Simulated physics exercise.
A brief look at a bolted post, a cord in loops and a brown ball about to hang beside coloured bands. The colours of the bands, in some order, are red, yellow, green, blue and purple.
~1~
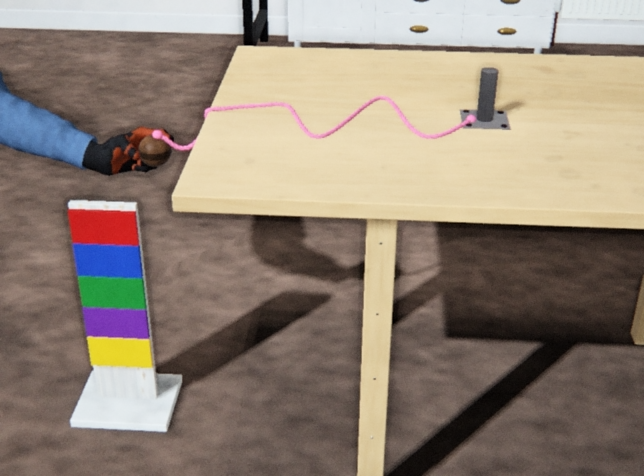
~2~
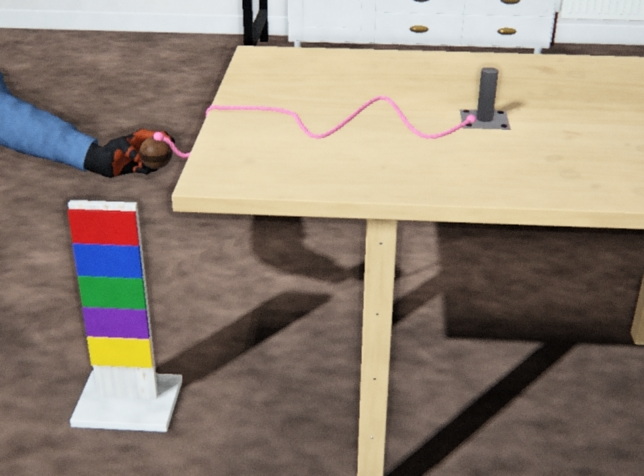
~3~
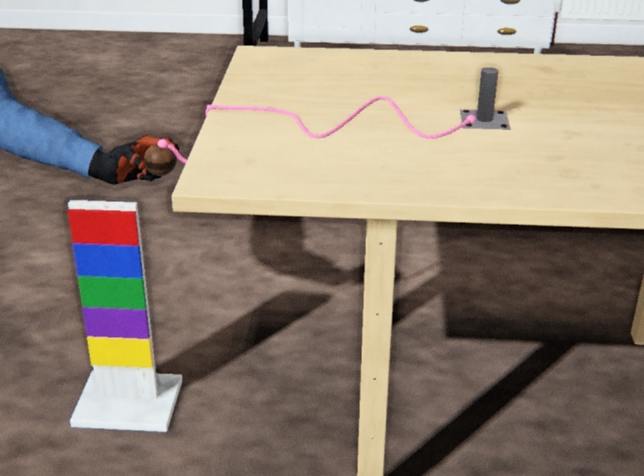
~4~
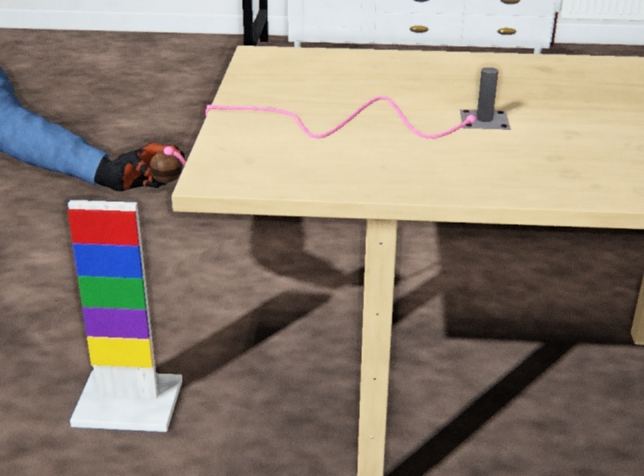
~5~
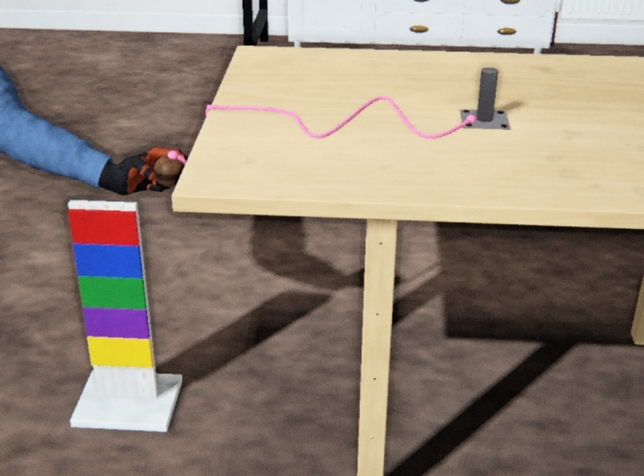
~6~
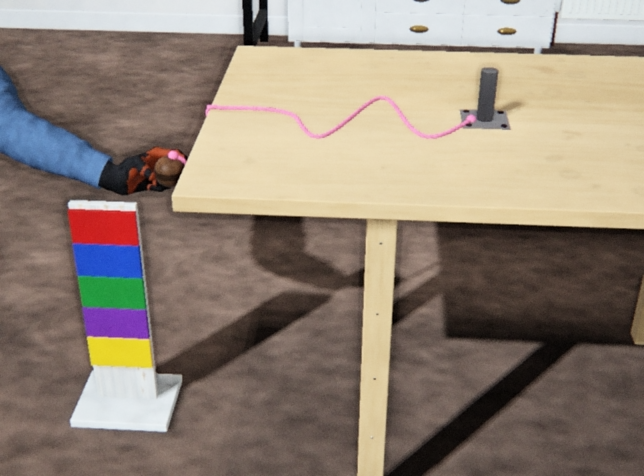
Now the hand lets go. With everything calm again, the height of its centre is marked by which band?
By the yellow band.
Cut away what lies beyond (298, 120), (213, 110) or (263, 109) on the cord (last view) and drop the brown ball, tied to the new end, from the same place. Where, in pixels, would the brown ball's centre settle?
So, going through them: (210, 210) first, (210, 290) next, (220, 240) last.
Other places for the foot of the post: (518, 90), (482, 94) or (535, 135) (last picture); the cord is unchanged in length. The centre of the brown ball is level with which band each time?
Answer, in order: Purple, yellow, purple.
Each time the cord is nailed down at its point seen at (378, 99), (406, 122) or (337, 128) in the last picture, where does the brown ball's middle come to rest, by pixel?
First try around (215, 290), second around (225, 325), third around (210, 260).
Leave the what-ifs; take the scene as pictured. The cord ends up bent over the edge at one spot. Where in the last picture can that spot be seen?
At (341, 126), roughly.
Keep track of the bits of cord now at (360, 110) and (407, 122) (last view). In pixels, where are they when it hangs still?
First near (253, 114), second near (363, 116).
Soon after, ball near (223, 327); level with purple.
Then, ball near (228, 352); level with yellow.
At rest, ball near (225, 356); level with yellow. At yellow.
